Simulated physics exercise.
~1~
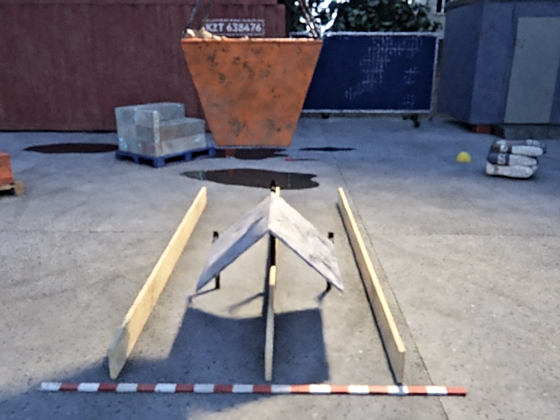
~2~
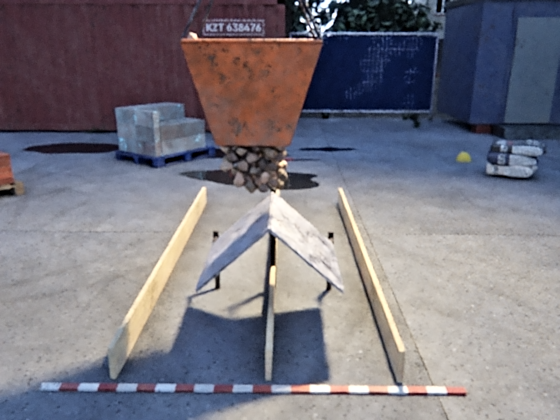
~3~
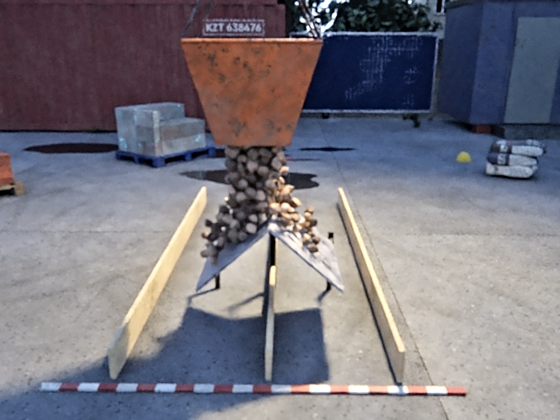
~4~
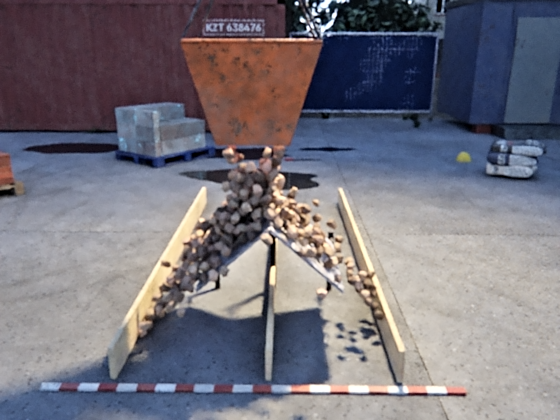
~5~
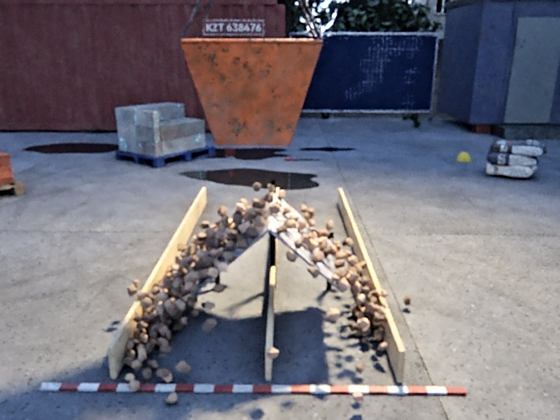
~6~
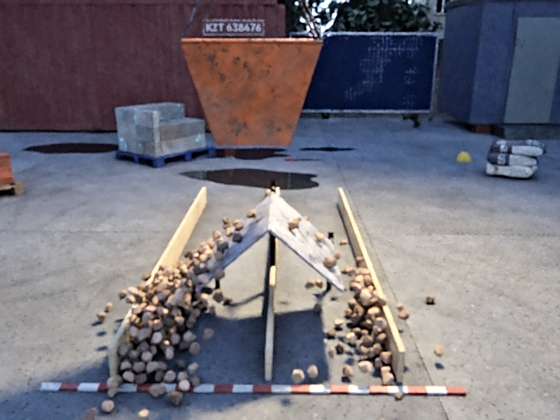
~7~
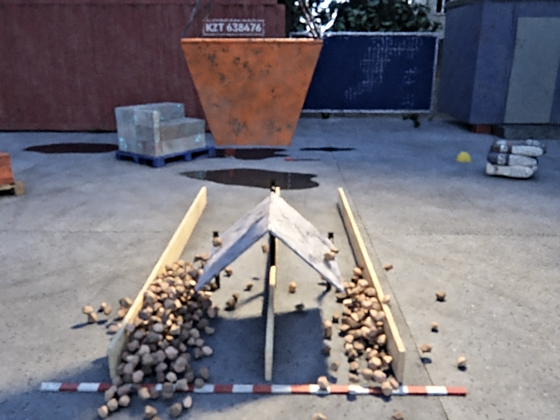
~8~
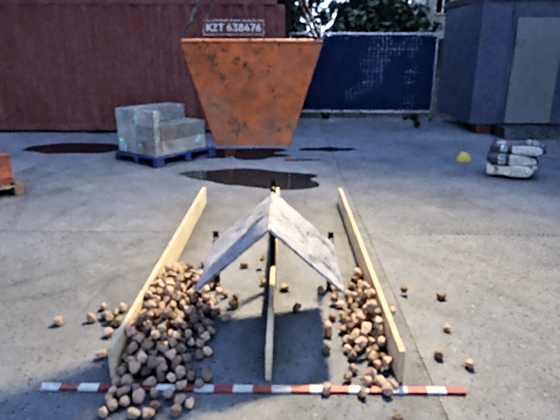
Brown, rounded stones drop from the bottom of a rusty orange skip that hangs over a paved yard. They pour onto the peak of a fixed steel roof shape standing among three upright wooden boards. The stream splits there, with more of the stones sliding down the left slope than the right. They tumble off both edges into the bays, and some bounce or roll past the boards and toward the red and white striped bar in front. At the end the slopes are bare, a large heap fills the left bay, a smaller one lies in the right, and a few strays are scattered around.
